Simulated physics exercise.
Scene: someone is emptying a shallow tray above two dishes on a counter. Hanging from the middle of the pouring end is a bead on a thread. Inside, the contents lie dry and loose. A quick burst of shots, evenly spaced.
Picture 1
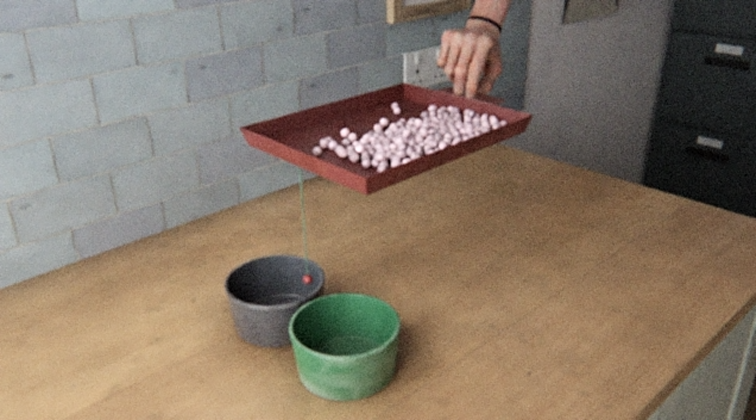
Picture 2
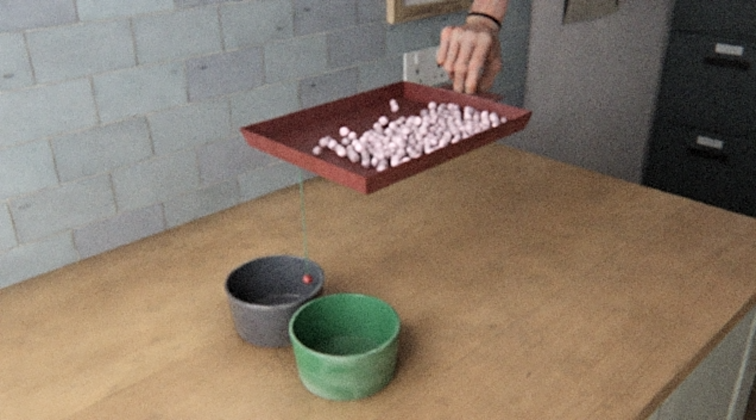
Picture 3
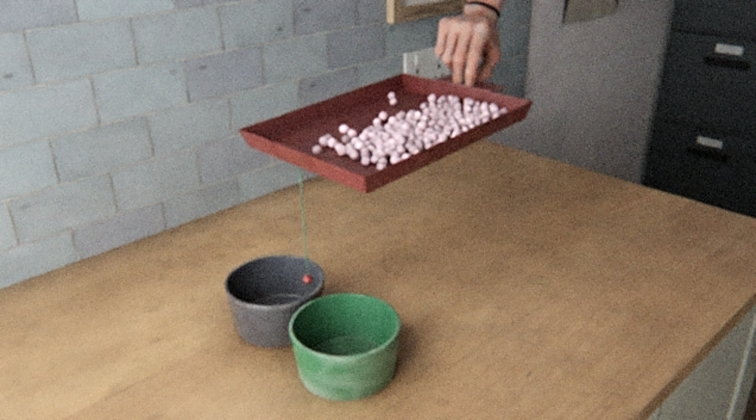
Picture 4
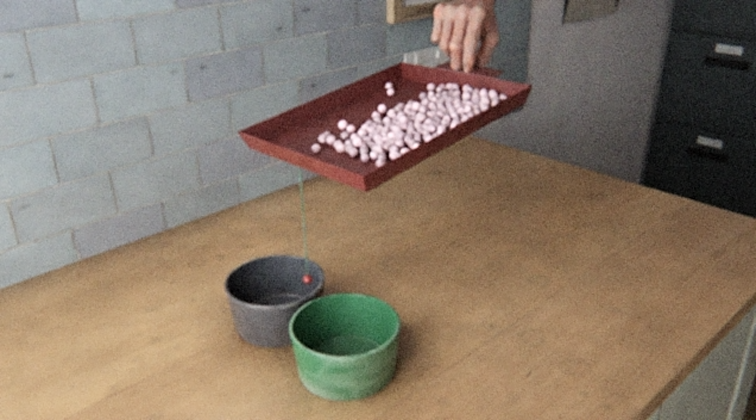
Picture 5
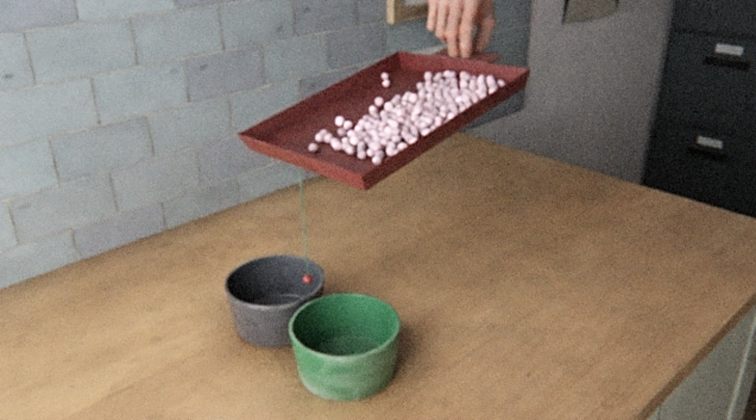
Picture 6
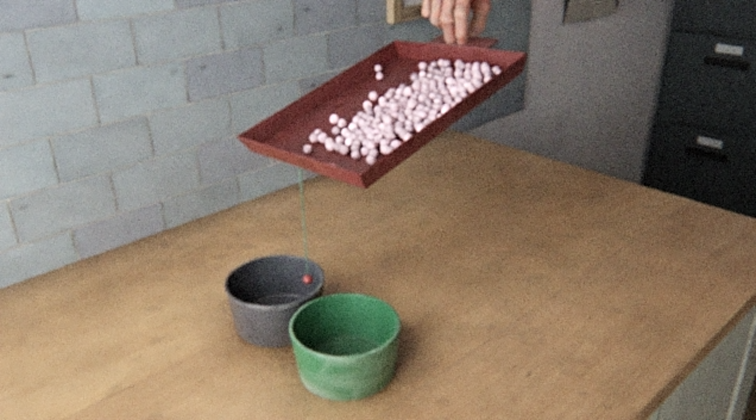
A hand raises the far end of a red tray, and the pale sugar pearls shift slightly.
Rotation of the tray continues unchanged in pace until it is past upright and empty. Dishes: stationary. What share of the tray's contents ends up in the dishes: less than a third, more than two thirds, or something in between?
The result will be a medium catch, a third to two thirds of the load.
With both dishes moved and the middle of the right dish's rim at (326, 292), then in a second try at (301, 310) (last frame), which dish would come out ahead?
The leftmost dish, then the leftmost dish.
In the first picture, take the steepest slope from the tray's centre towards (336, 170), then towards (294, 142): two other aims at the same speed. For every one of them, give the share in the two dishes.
First some 70, then 50 per cent.
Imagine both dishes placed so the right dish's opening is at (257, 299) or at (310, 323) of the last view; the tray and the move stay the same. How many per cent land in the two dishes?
It would be near 80 per cent first and near 80 per cent second.
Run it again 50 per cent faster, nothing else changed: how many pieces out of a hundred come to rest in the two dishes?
Close to 40 per cent.
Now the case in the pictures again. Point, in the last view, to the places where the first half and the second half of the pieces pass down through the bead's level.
Roughly (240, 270) first, then roughly (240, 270).
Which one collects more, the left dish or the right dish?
Well, that is the left of the two.
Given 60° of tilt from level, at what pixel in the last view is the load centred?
Roughly at (279, 151).
Shortly afterwards, tray tipped steeply; the bulk on the tray; only a few in the left dish; a little outside both; a little in the air.
Next, tray tipped right over; a little on the tray; near a third in the left dish; near a third outside both; near a quarter in the air.
Some moments later, tray tipped past a quarter turn; only a few in the right dish; near half in the left dish; near half outside both.
In the end, tray tipped past a quarter turn; only a few in the right dish; near half in the left dish; near half outside both.
